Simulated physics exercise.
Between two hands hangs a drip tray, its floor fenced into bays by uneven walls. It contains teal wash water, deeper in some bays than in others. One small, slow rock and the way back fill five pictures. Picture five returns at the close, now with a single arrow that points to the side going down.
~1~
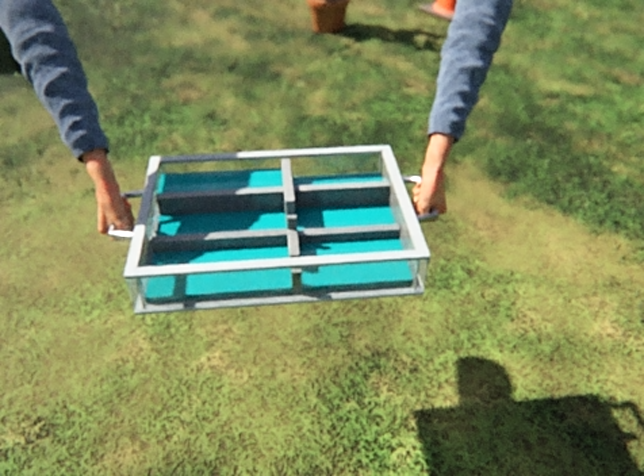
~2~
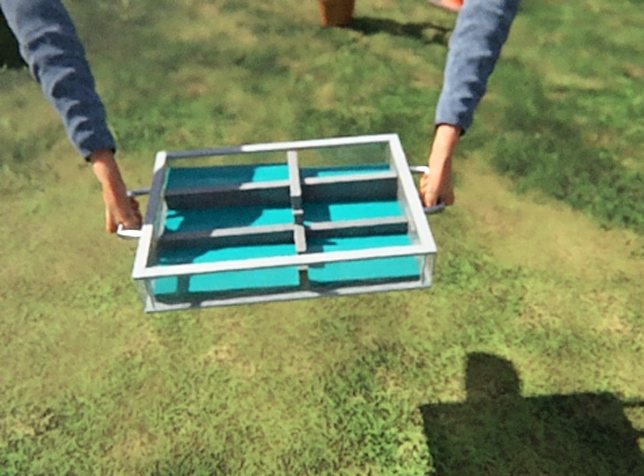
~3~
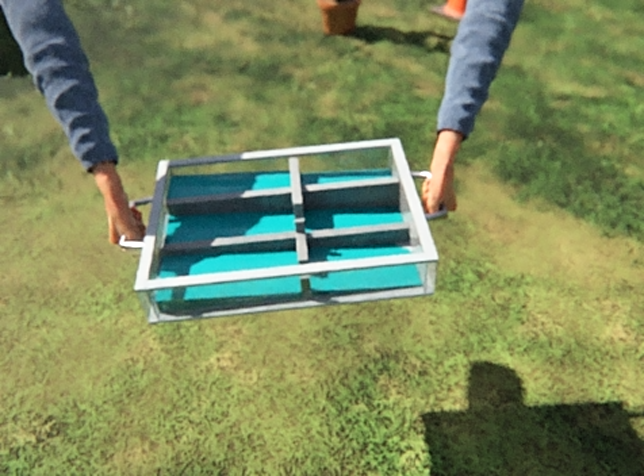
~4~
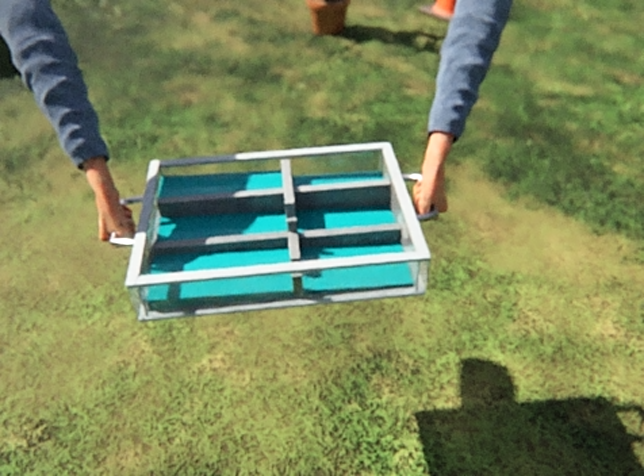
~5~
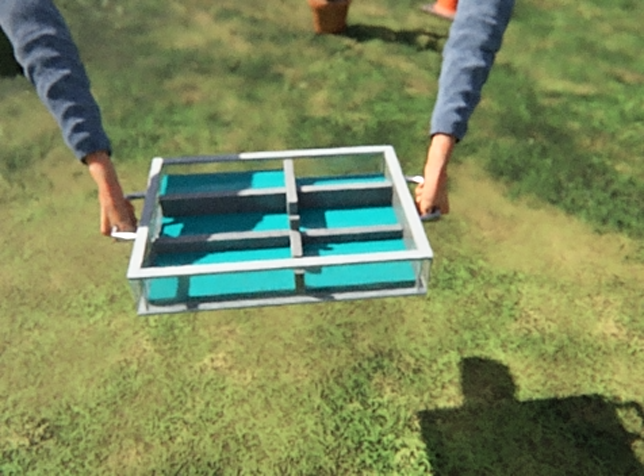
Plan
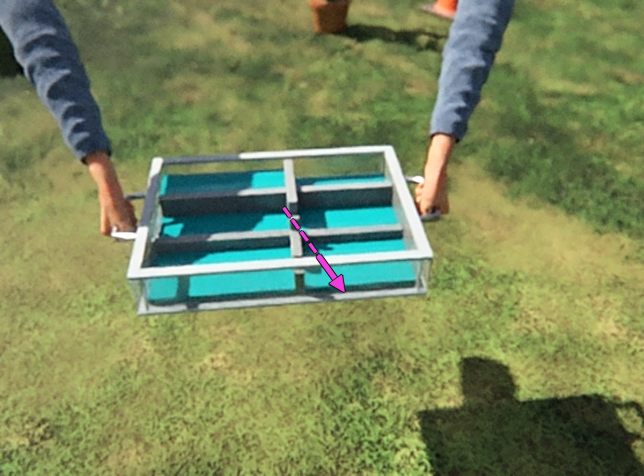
On a sunlit lawn, two hands hold a clear-sided tray by its end handles, teal liquid lying in its six walled bays. The hands dip it very slightly toward the front left, then ease it back to level, the liquid staying within its bays as a shadow lies on the grass.
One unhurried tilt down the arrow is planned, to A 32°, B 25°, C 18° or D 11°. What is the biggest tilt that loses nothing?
Choose C.
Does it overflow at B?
Yes, that goes wrong.
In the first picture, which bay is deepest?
That is the back left bay.
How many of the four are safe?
Two of the four.
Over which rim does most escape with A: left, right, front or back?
Over the front one.
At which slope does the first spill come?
B.
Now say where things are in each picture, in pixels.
The tray is level; deepest in the back left bay, at (224, 183), shallowest in the front left, in the first frame.
Tipped about 3° down to the front left; no wall is crossed, in the second frame.
Tipped about 5° down to the front left; no wall is crossed, in the third frame.
Tipped about 2° down to the front left; no wall is crossed, in the fourth frame.
The tray is level; deepest in the back left bay, at (226, 184), shallowest in the front left, in the fifth frame.
The arrow ends at (341, 287).
Choosing A, about 44 % goes over the rim.
Choosing B, about 13 % goes over the rim.
Choosing C, nothing spills; the front right bay holds the most.
Choosing D, nothing spills; the back left bay holds the most.
